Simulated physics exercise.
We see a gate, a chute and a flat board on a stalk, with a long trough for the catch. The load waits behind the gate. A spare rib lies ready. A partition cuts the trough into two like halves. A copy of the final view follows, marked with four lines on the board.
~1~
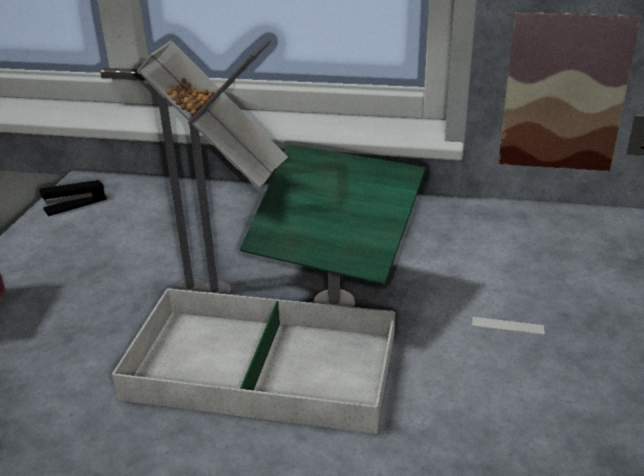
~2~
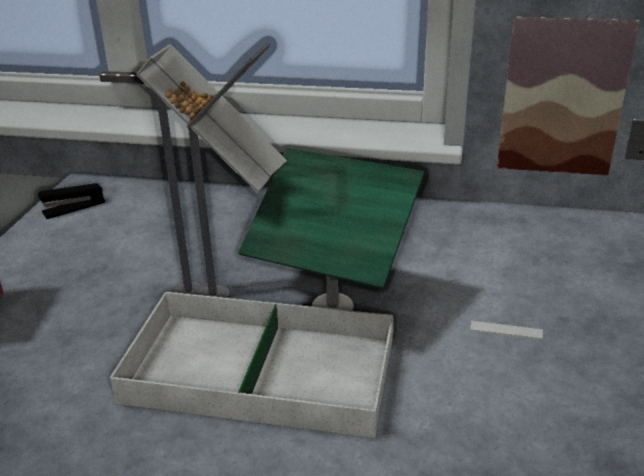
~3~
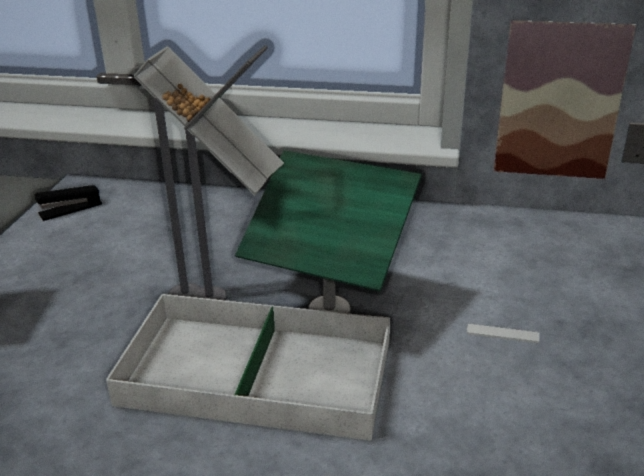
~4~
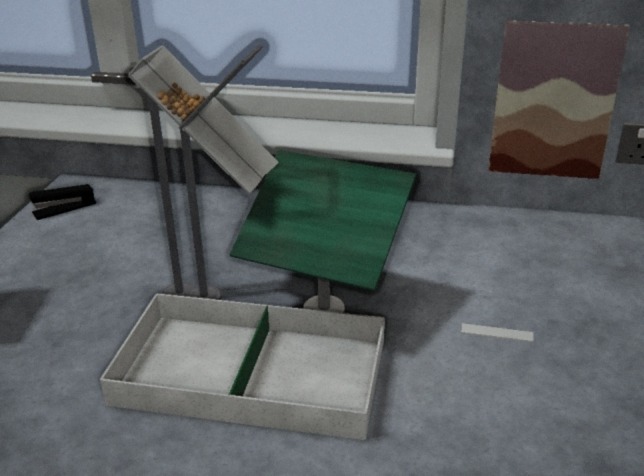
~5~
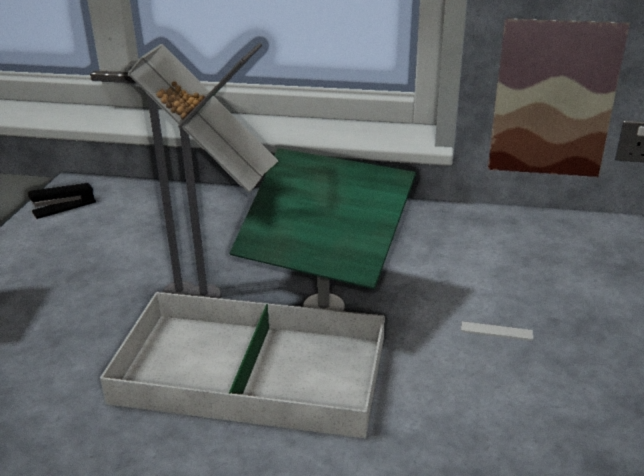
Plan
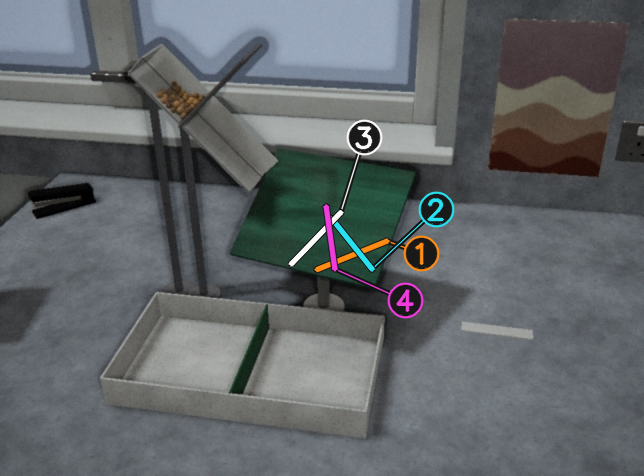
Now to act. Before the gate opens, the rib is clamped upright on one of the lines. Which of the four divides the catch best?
The best line is 3.
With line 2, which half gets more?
The right half.
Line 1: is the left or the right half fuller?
The right half.
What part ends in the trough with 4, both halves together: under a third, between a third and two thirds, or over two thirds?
Over two thirds.
On the marked copy, line 1 from (387, 241) to (317, 269); line 2 from (331, 218) to (372, 269); line 3 from (340, 212) to (291, 263); line 4 from (326, 206) to (334, 268).
Choosing 1, of what is caught, about a tenth in the left half, almost all in the right.
Choosing 2, of what is caught, about a tenth in the left half, almost all in the right.
Choosing 3, of what is caught, roughly half in the left half, roughly half in the right.
Choosing 4, of what is caught, about a tenth in the left half, almost all in the right.
